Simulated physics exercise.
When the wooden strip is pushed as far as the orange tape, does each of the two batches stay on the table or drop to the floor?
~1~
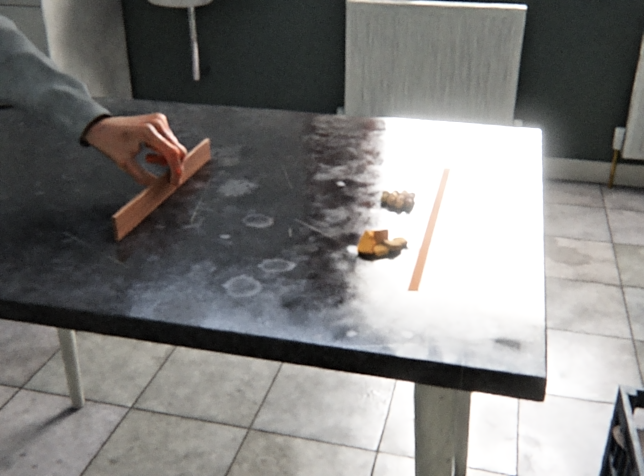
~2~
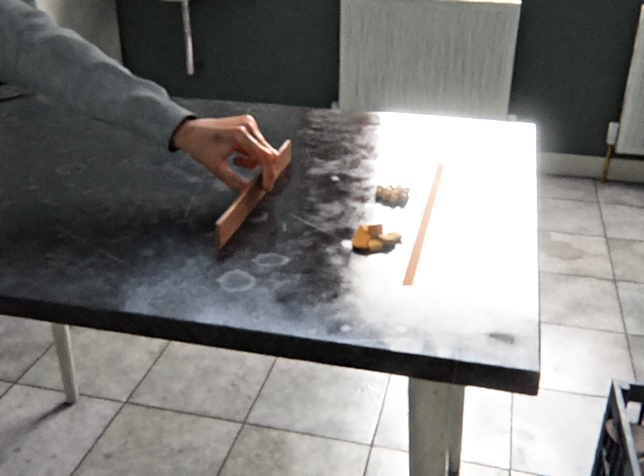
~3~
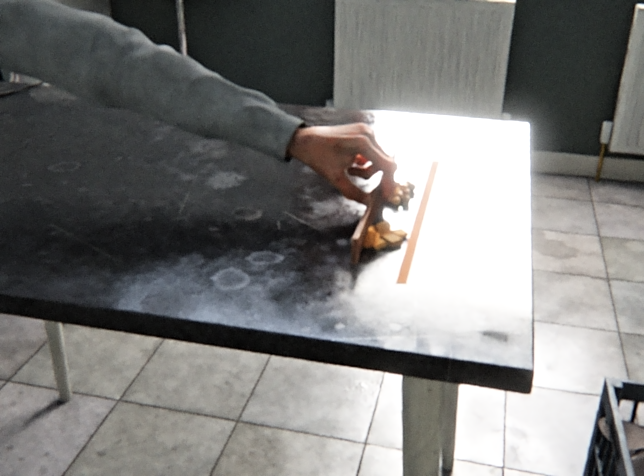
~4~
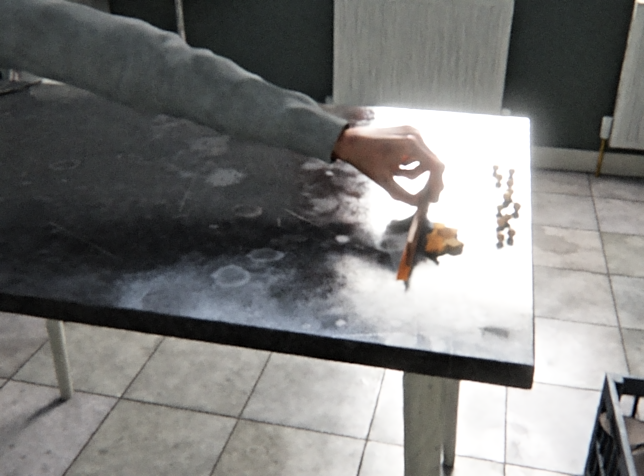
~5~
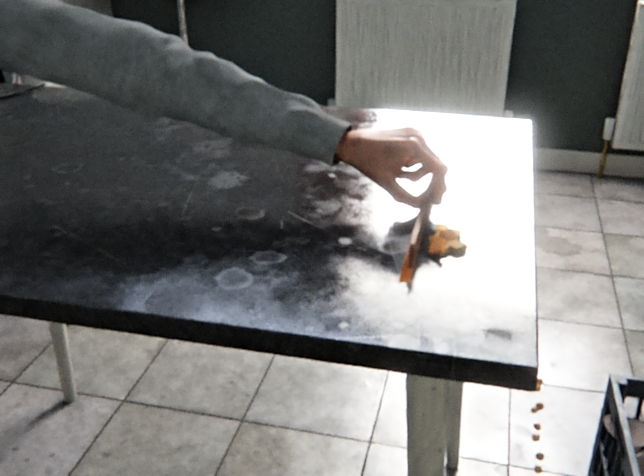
The near batch of orange lumps stays on the table. The far batch scatters into small round pieces that go over the edge towards the floor.
